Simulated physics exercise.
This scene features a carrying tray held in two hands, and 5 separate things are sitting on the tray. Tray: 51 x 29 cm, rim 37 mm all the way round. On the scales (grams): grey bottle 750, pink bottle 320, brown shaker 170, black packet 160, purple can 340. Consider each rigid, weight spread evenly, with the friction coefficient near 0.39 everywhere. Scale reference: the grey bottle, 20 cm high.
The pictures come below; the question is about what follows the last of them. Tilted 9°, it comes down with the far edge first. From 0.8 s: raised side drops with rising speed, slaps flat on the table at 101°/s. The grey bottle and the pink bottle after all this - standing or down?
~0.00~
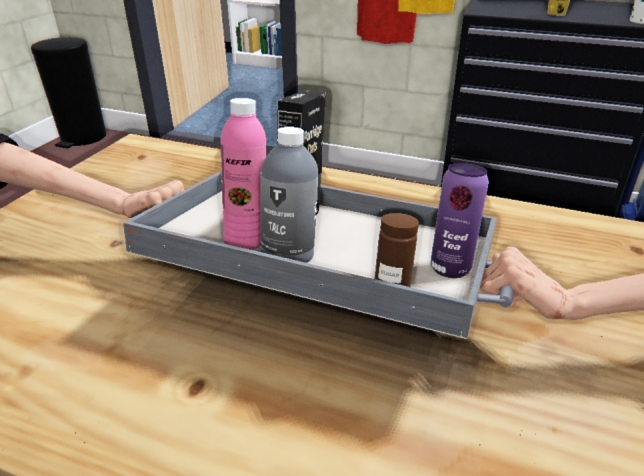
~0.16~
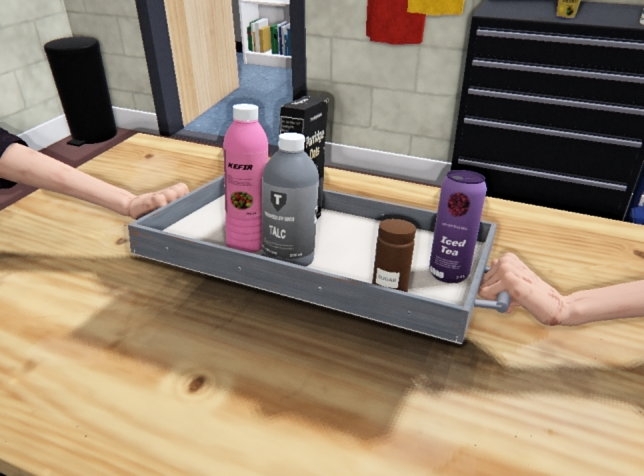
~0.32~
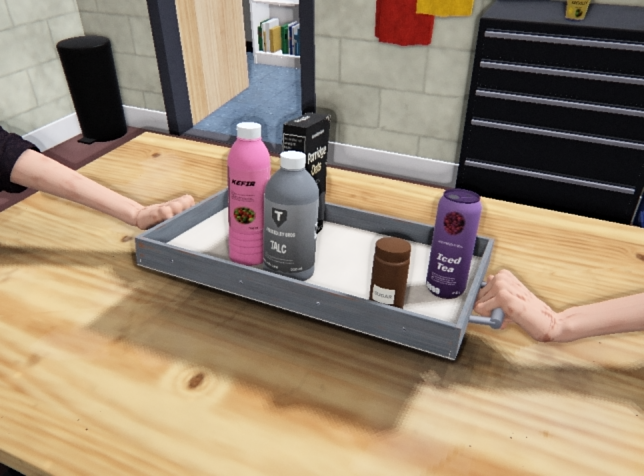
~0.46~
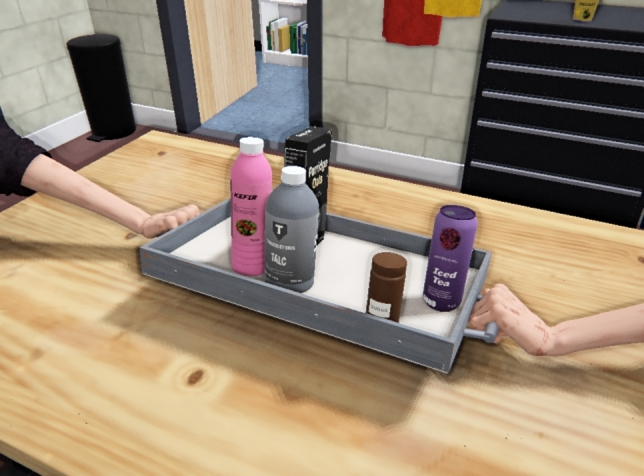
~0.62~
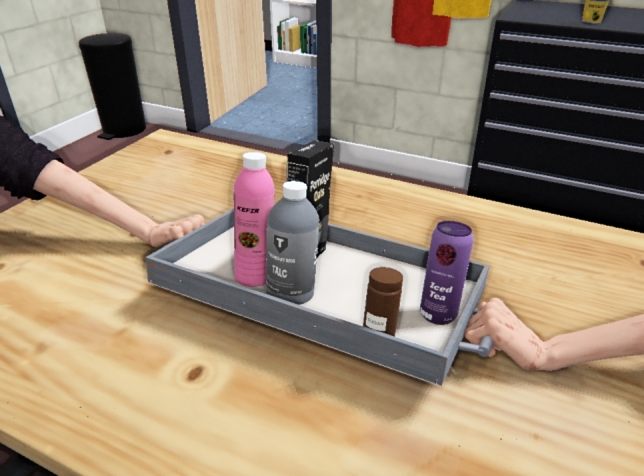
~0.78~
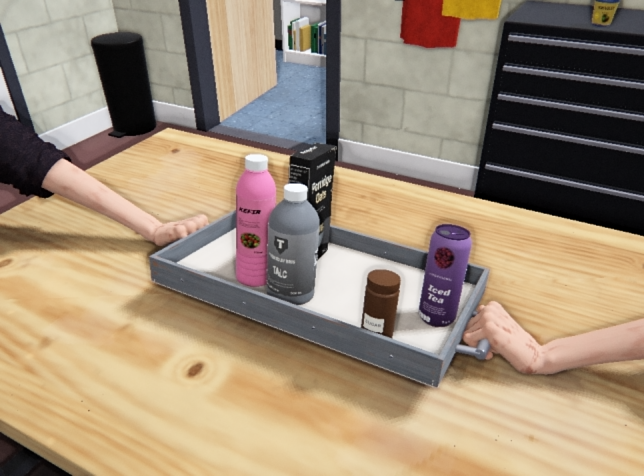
Outcome: The grey bottle does not pitch over. The pink bottle does not pitch over.
After 0.98 s, tray flat on the table.
After 1.08 s, tray flat on the table; pink bottle 9° off its base near (244, 246).
After 1.48 s, tray flat on the table; pink bottle 6° off its base near (253, 238).
After 1.88 s, tray flat on the table.
In the end (2.6 s), all 5 under 5 cm from the start. In the last view, grey bottle near (288, 266), pink bottle near (250, 243).
